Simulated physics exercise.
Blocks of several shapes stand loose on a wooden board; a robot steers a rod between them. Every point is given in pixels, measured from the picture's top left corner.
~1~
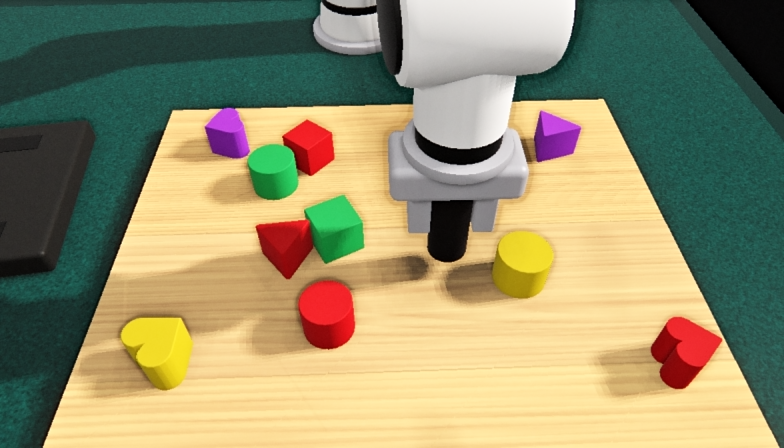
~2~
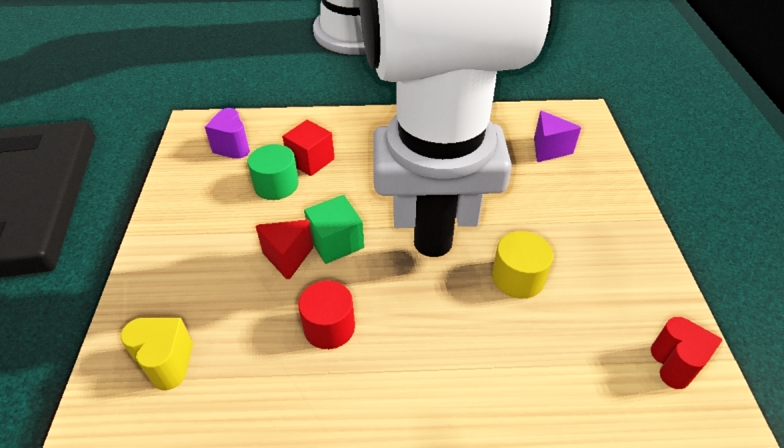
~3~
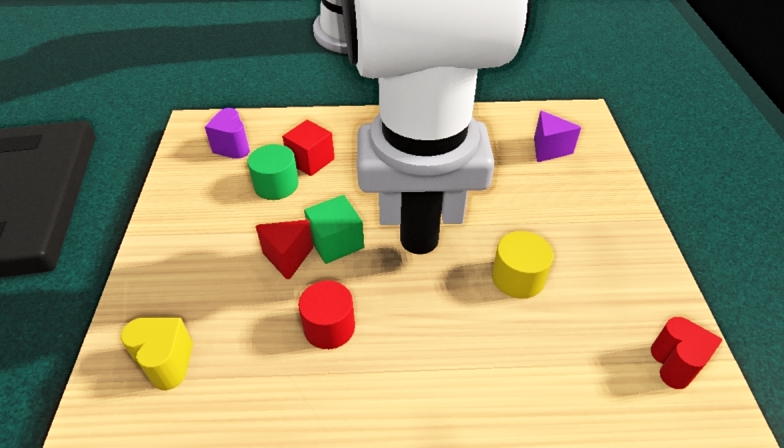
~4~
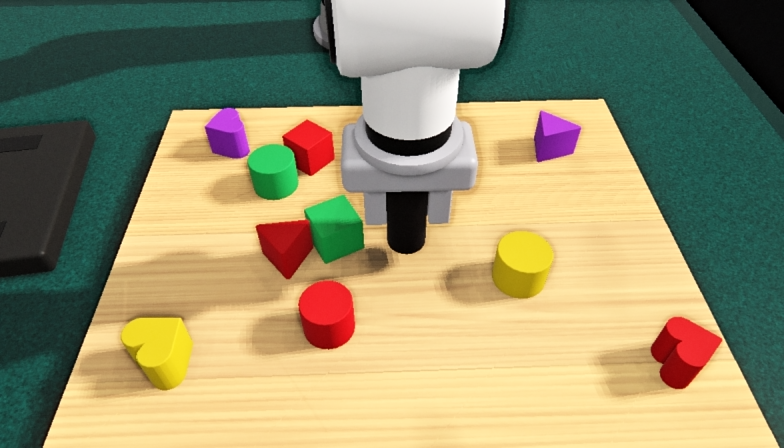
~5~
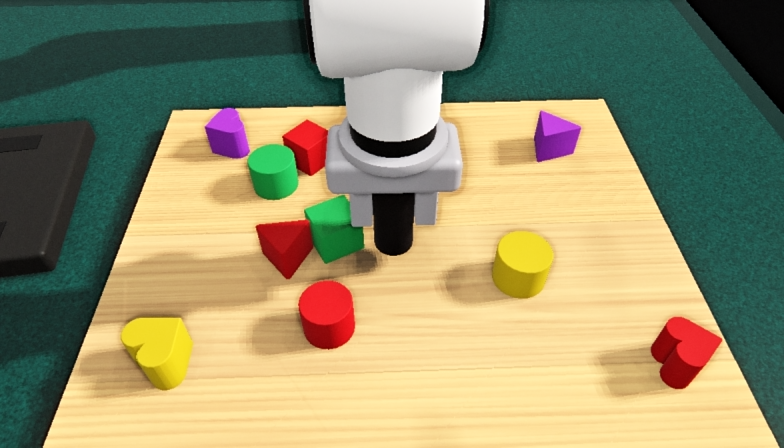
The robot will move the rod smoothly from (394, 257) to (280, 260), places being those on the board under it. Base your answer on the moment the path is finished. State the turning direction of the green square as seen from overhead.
Bird's-eye view: Clockwise.
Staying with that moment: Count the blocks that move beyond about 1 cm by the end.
The answer will be two.
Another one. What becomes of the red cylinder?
At the end, its place is the same.
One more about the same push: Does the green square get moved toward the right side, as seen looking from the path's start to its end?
Final answer: Yes.
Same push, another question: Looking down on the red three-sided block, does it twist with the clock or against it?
Prediction: Counterclockwise.
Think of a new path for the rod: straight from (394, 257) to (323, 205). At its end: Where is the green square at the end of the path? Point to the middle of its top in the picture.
The middle of its upper face should be somewhere near (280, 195).
What follows on the original path. One third of the way, rod at (353, 243); red three-sided block at (278, 232); green square at (324, 210).
Two thirds of the way, rod at (314, 244); red three-sided block at (272, 232), turned 35° anticlockwise; green square at (309, 202), turned 20° clockwise.
At the end, rod at (277, 245); red three-sided block at (238, 230), turned 20° anticlockwise; red cylinder in place; green square at (308, 202), turned 25° clockwise.
